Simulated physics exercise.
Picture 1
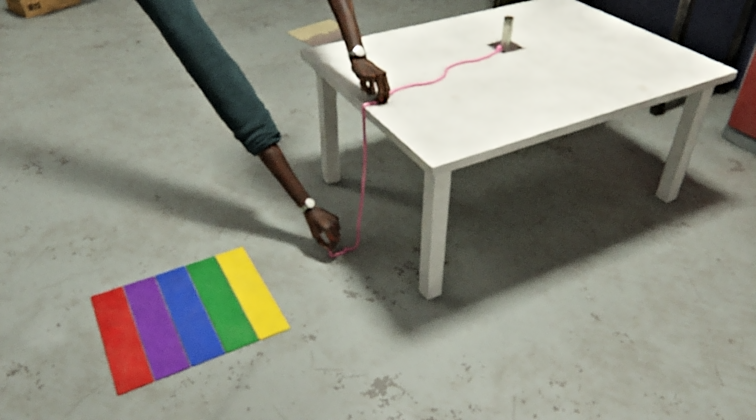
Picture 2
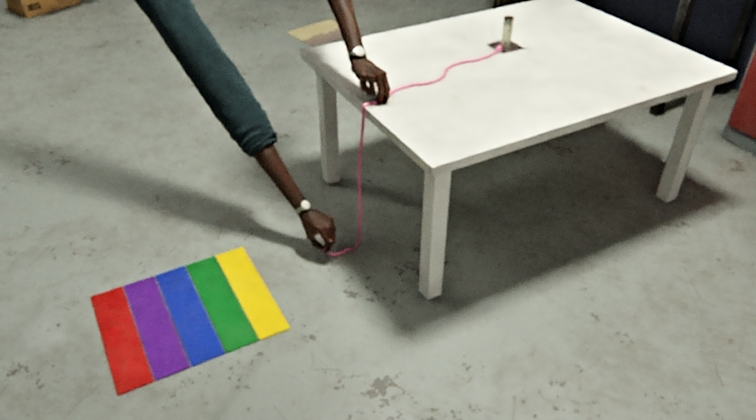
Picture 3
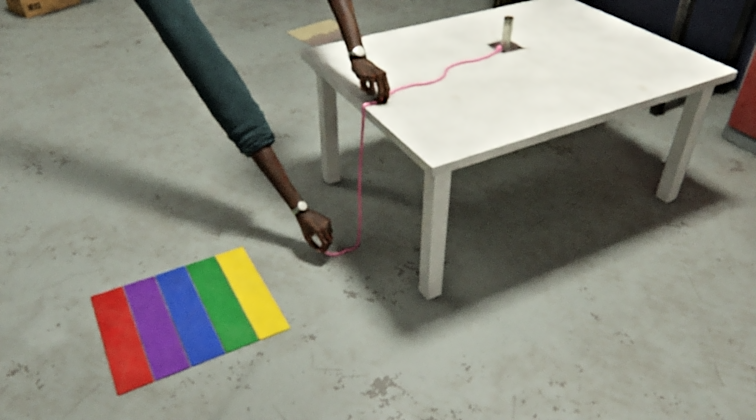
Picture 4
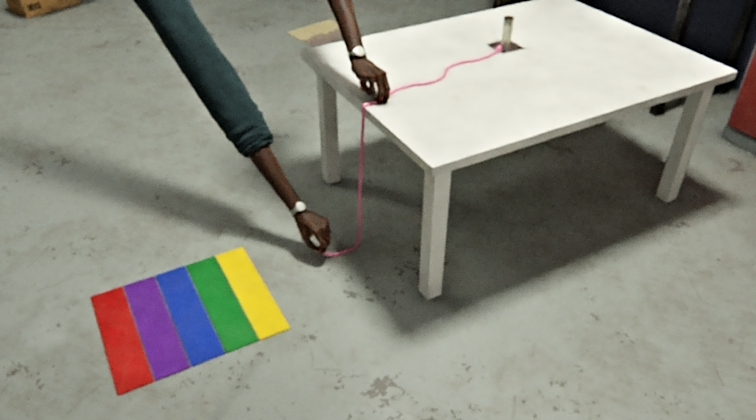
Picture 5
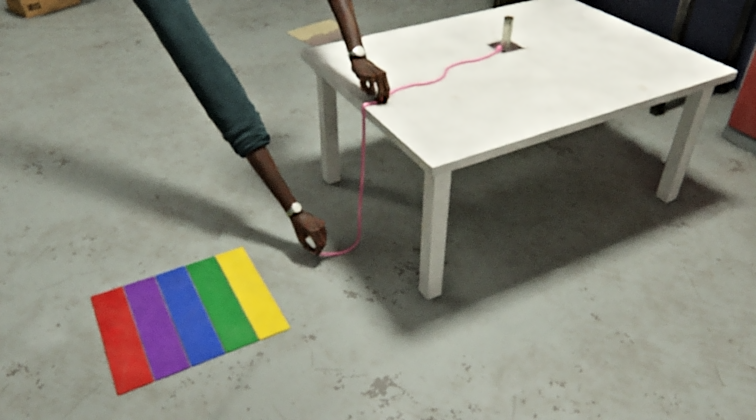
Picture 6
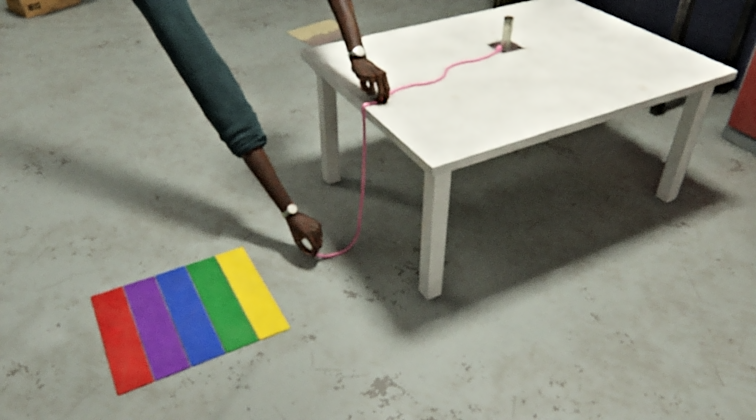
A hand holding the end of a pink cord moves slightly left above the floor.
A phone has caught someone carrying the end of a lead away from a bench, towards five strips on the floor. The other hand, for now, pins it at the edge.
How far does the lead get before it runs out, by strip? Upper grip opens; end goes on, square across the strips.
As far as the green strip.
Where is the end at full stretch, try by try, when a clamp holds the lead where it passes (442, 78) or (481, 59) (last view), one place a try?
In order of the tries, it's near (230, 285) and near (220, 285).
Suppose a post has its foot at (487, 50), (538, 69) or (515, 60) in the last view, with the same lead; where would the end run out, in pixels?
Estimated pixels per try: (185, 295); (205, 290); (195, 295).
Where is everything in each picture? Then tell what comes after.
In the first picture, end (329, 248); yellow (266, 317); green (234, 329); blue (201, 342); purple (166, 355); red (130, 369).
In the second picture, end (324, 249); lead through (486, 57) (445, 72) (398, 90) (363, 127) (359, 183) (359, 235).
In the third picture, end (322, 250).
In the fourth picture, end (320, 251); lead through (486, 57) (445, 72) (398, 90) (363, 127) (360, 183) (359, 235).
In the fifth picture, end (316, 252).
In the sixth picture, end (312, 254); lead through (486, 57) (445, 72) (398, 90) (364, 127) (363, 182) (357, 236).
Soon after, end near (281, 264); short of the strips.
After that, end near (243, 278); over yellow.
At the stop, end near (219, 286); over green. It gets as far as the green strip.
